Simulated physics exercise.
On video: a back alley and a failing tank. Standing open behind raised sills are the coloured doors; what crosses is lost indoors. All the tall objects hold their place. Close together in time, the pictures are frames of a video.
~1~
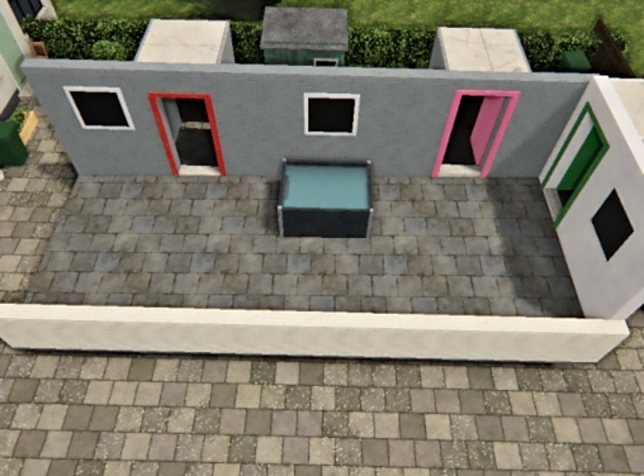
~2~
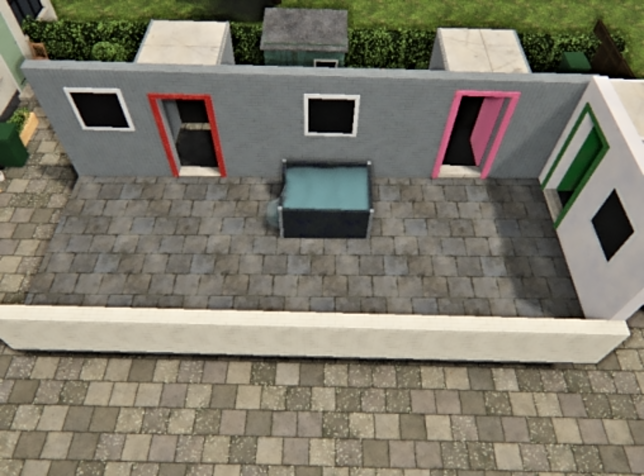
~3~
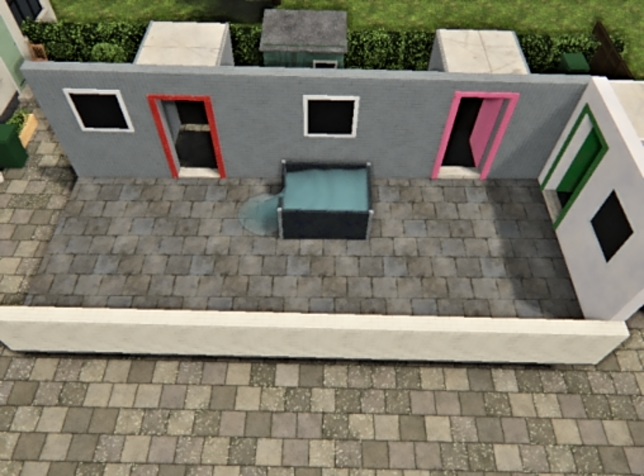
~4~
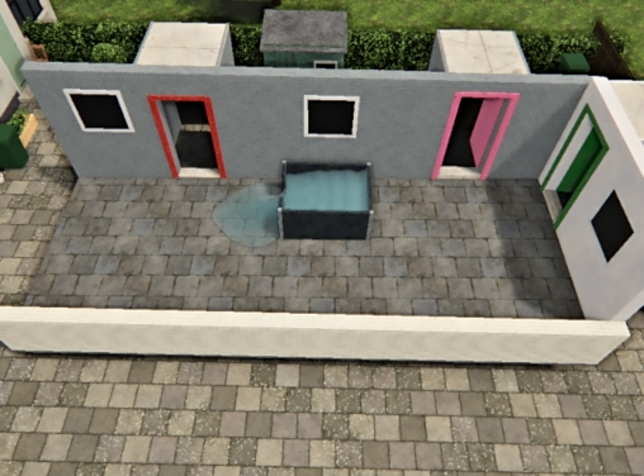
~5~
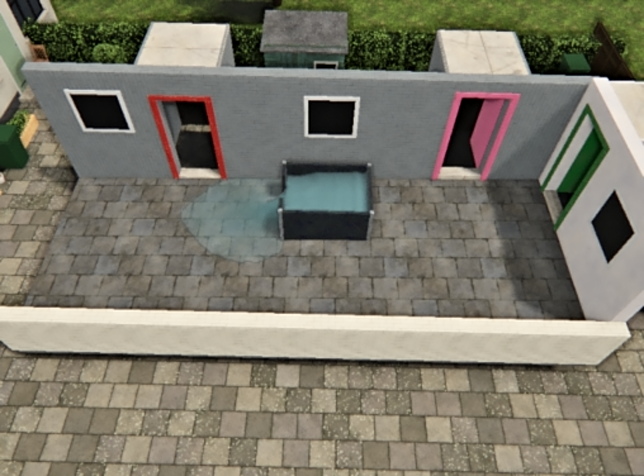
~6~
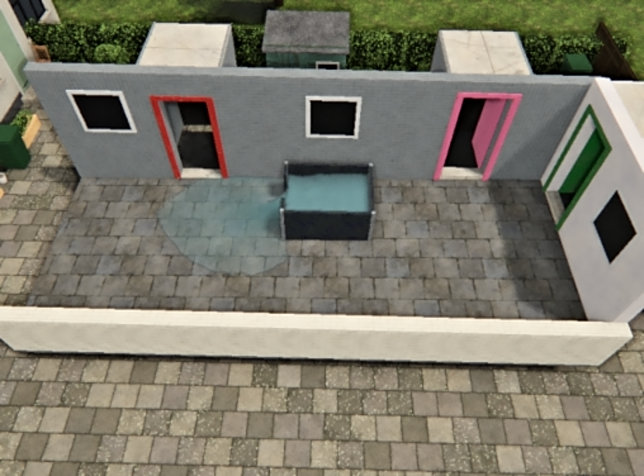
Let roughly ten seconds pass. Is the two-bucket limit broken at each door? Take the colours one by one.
As I see it, the pink door will get two buckets at most; the green door will get two buckets at most; the red door will get more than two buckets.
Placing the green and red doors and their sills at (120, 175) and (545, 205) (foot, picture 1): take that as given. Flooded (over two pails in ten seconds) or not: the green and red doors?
Well, going one at a time, the green one comes in under it while the red one comes in under it.
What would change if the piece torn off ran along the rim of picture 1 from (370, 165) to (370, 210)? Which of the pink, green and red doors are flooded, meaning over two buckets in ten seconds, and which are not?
In short: The pink door stays under; the green door is over; the red door lets less in.
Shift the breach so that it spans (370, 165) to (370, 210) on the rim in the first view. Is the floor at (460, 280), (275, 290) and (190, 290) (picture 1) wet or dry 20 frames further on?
So that's waterlogged for the first, left bare for the second and left bare for the third.
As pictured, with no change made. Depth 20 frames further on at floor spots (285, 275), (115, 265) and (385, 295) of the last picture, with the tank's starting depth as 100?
In order: About 0, 2 and 0 in a hundred.
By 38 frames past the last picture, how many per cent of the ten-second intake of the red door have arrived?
Some 95 per cent.
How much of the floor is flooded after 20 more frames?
Roughly 40 percent, I reckon.
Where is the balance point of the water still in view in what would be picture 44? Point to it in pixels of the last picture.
About (238, 224) in the last view.
A moment on, water covers 35 % of the floor; the pink door not reached, the green door not reached, the red door under two buckets in.
Next, water covers 40 % of the floor; the pink door not reached, the green door not reached, the red door over two buckets in.
Then, water covers 40 % of the floor; the pink door not reached, the green door not reached, the red door over two buckets in.
Later, water covers 35 % of the floor; the pink door not reached, the green door not reached, the red door over two buckets in.
In the end, water covers 15 % of the floor; the pink door not reached, the green door not reached, the red door over two buckets in.
